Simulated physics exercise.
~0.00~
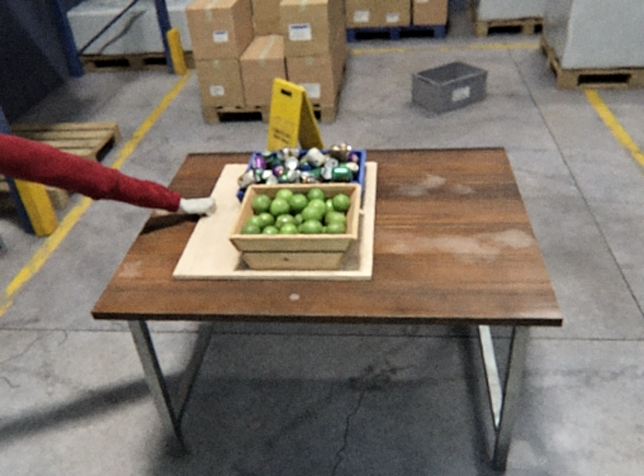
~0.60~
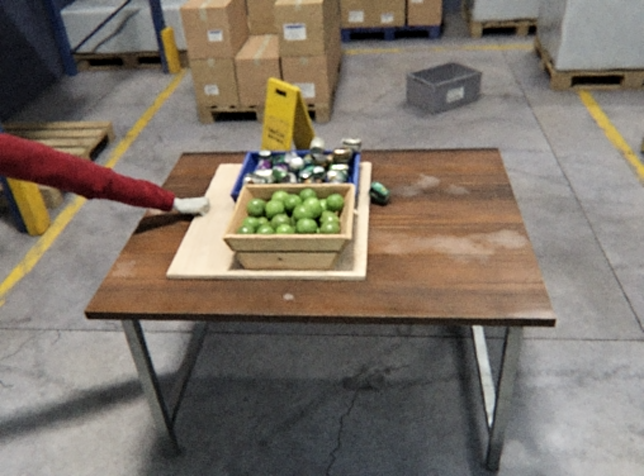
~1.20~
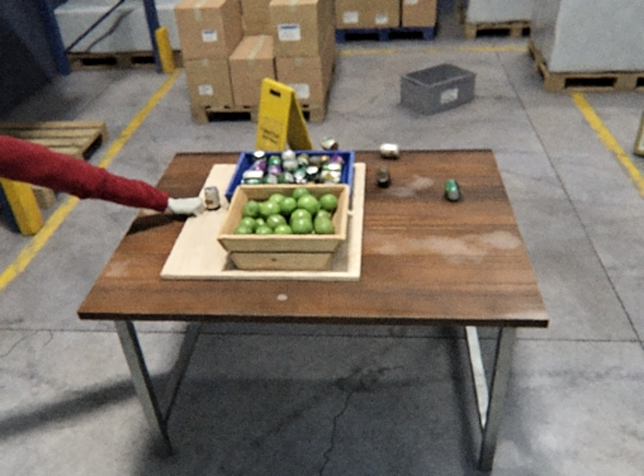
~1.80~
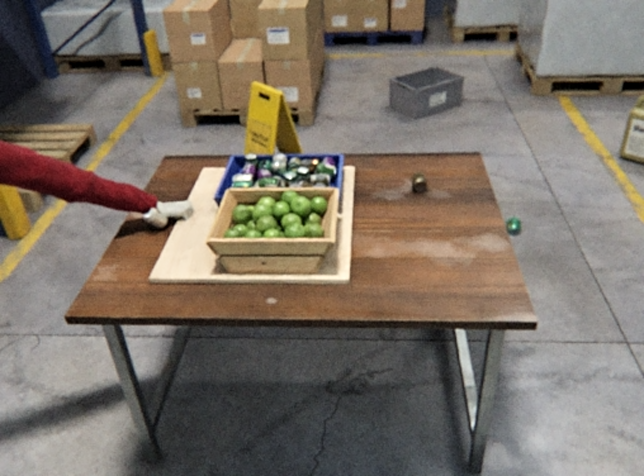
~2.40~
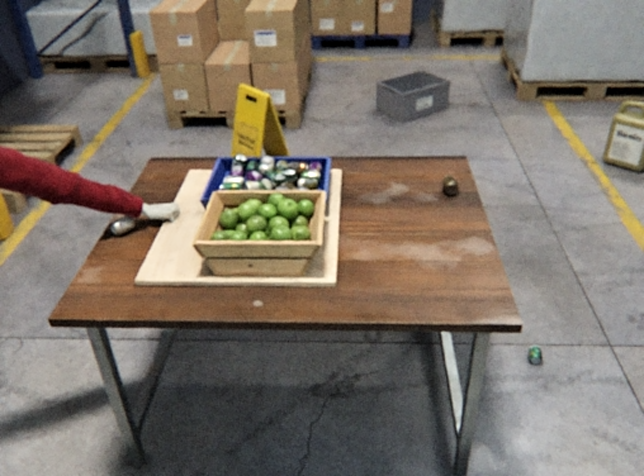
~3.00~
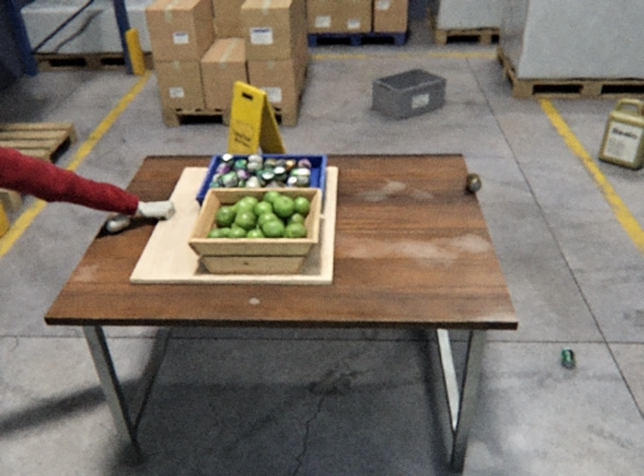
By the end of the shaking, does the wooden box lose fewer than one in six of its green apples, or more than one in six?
It loses fewer than one in six. The green apples stay in the wooden box, and only cans from the blue box spill out.
